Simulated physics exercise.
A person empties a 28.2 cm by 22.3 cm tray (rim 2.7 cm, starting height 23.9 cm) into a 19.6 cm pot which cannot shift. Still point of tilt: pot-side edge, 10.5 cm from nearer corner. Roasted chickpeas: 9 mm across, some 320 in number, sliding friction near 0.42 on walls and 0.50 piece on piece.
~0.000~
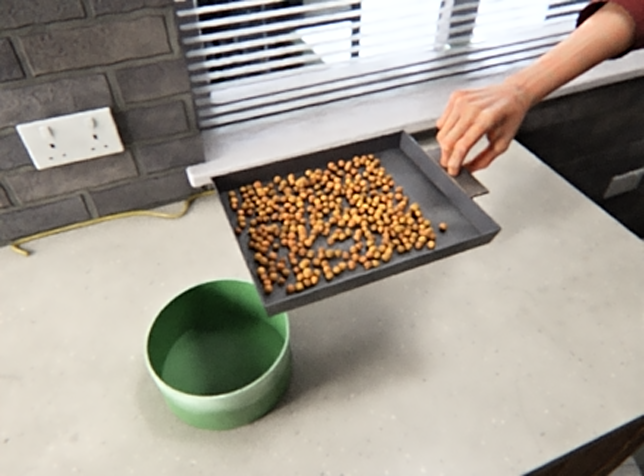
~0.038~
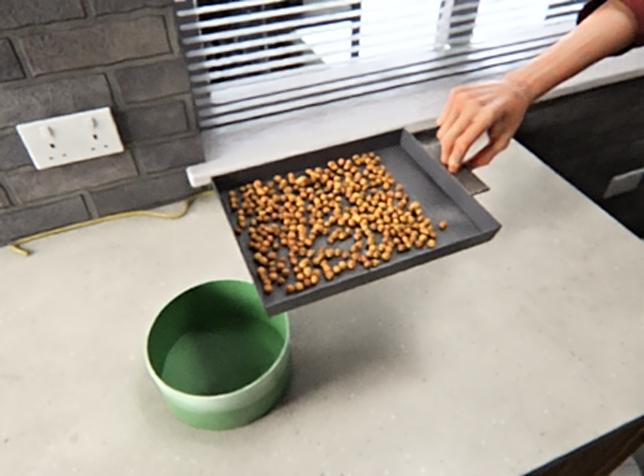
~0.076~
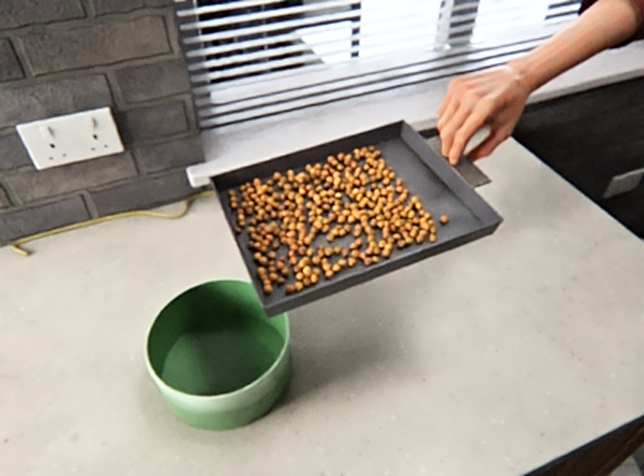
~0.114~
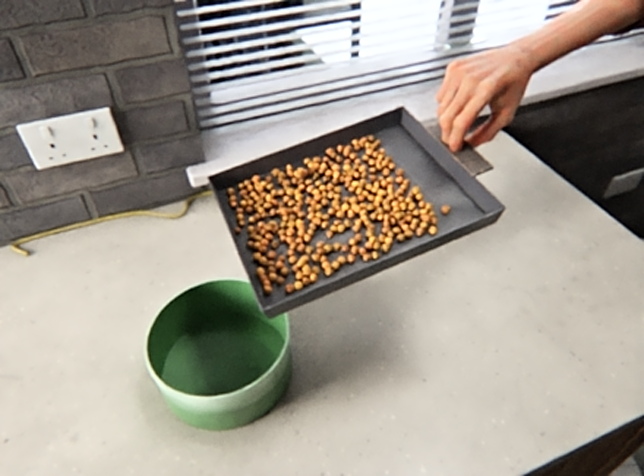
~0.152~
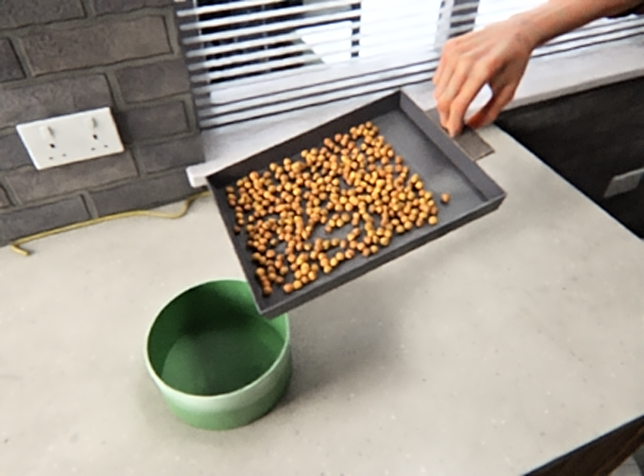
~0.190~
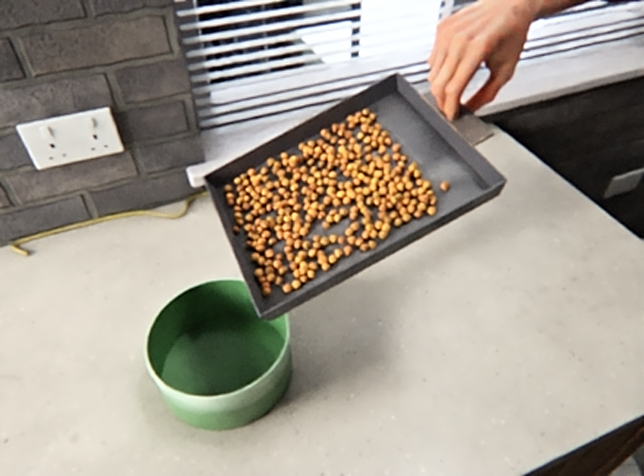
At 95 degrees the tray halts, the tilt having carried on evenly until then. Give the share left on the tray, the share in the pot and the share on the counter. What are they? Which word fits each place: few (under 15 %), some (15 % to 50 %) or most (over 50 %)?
Tray gets few; pot gets most; counter gets some.
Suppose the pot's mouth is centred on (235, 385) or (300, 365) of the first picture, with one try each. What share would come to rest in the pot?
Some 80 and 35 per cent.
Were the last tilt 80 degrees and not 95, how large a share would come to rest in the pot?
Pot share: About 35 per cent.
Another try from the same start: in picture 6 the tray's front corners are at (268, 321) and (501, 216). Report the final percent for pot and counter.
Pot 5 % / counter 90 %.
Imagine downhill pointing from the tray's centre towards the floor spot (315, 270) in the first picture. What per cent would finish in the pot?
My best guess is some 15 per cent.
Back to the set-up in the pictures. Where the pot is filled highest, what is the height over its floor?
I'd say near 2.0 centimetres.
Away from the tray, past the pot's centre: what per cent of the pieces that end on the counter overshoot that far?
That works out to about 70 percent.
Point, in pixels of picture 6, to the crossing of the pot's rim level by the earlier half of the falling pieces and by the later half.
(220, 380) or so first, later (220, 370).
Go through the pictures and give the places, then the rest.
The first picture shows tray tilt 0 degrees, front corners at (267, 301) and (495, 227); middle of the pieces at (337, 214); pot at (218, 332).
The second picture shows tray tilt 1 degrees, front corners at (267, 302) and (496, 224); middle of the pieces at (337, 212).
The third picture shows tray tilt 4 degrees, front corners at (266, 303) and (497, 218), lowest corner left front; middle of the pieces at (337, 209).
The fourth picture shows tray tilt 8 degrees, front corners at (265, 305) and (499, 207), lowest corner left front; middle of the pieces at (336, 204).
The fifth picture shows tray tilt 13 degrees, front corners at (263, 308) and (500, 193), lowest corner left front; middle of the pieces at (334, 197).
The sixth picture shows tray tilt 19 degrees, front corners at (262, 310) and (500, 179), lowest corner left front; middle of the pieces at (332, 191); pot at (218, 332). Its pace works out near 145 degrees a second.
After 0.45 s, tilt 57 degrees; the tray holds 100 %, the pot 0 %.
Then, at 0.62 s, tilt 82 degrees; the tray holds 95 %, the pot 0 %.
After 0.92 s, tilt 95 degrees; the tray holds 20 %, the pot 30 %.
At rest (1.9 s), tray 0 %, pot 65 %, counter 35 %.
